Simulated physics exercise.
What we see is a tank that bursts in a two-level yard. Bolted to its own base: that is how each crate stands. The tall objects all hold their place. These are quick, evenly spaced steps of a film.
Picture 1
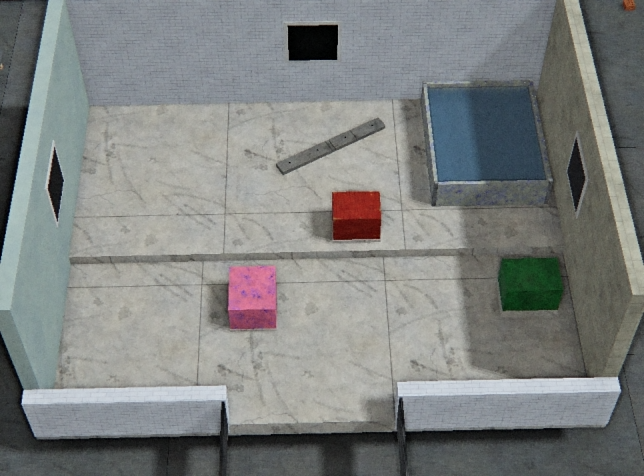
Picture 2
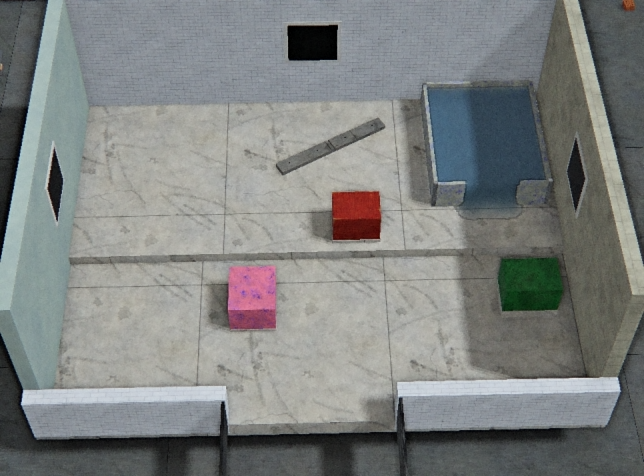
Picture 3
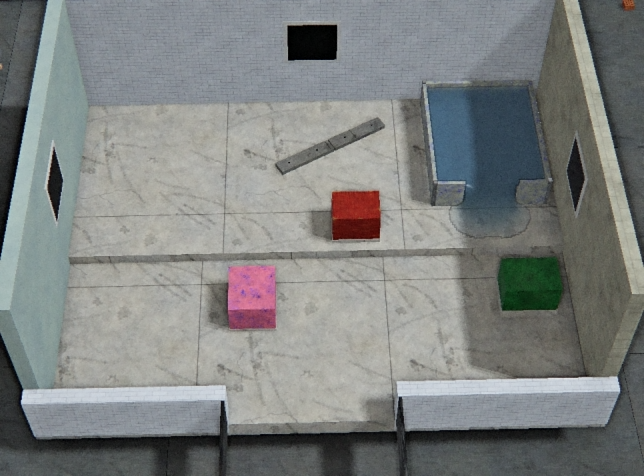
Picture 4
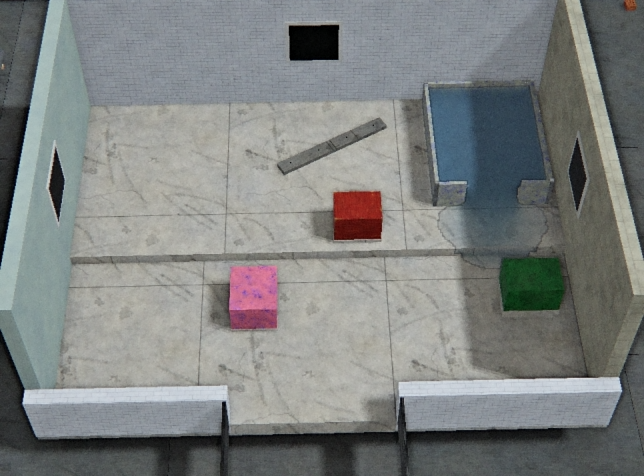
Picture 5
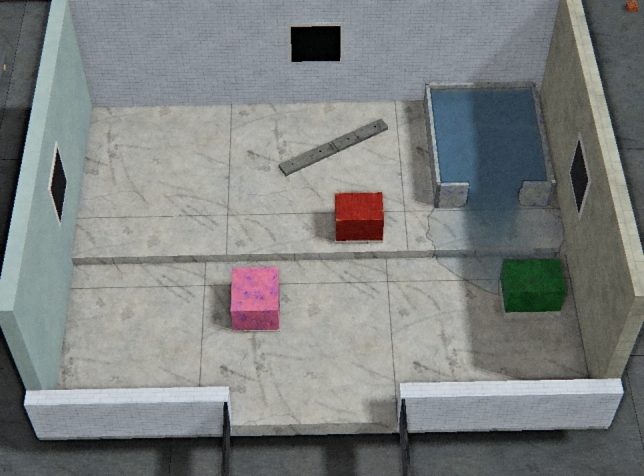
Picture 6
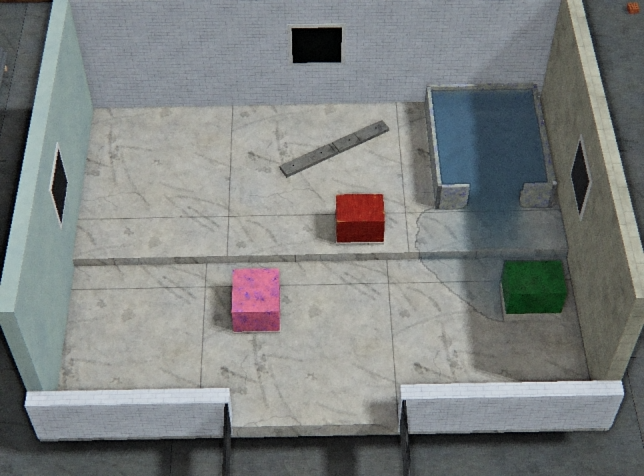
Walled two-level yard with a water tank opening at its front, water spreading across the floor and over the step beside a green crate.
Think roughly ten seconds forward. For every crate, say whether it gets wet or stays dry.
One by one: The pink crate comes out wet. The green crate comes out wet. The red crate comes out dry.
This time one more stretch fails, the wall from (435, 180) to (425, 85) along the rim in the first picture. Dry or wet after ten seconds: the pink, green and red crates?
Note: Pink gets flooded; green is never reached; red gets flooded.
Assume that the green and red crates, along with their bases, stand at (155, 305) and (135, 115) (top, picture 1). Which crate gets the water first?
From the scene, I'd name the crate marked pink.
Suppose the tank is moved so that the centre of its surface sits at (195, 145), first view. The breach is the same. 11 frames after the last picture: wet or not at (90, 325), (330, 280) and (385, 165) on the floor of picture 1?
As listed: Flooded, wet, not flooded.
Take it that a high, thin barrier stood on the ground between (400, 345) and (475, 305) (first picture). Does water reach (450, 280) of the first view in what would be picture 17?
At that place: Awash.
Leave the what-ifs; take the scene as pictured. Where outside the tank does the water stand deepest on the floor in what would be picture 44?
I'd put it around (563, 262).
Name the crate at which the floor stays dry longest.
Note: The pink crate.
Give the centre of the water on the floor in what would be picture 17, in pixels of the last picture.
Near (486, 200) in the last view.
A moment on, water covers 15 % of the floor; the pink crate not reached, the green crate water round its plinth, the red crate not reached.
Next, water covers 25 % of the floor; the pink crate not reached, the green crate water round its plinth, the red crate water round its plinth.
Then, water covers 30 % of the floor; the pink crate water round its plinth, the green crate water round its plinth, the red crate water round its plinth.
Later, water covers 40 % of the floor; the pink crate water round its plinth, the green crate water round its plinth, the red crate water round its plinth.
In the end, water covers 50 % of the floor; the pink crate was topped, the green crate was topped, the red crate stayed above the water.
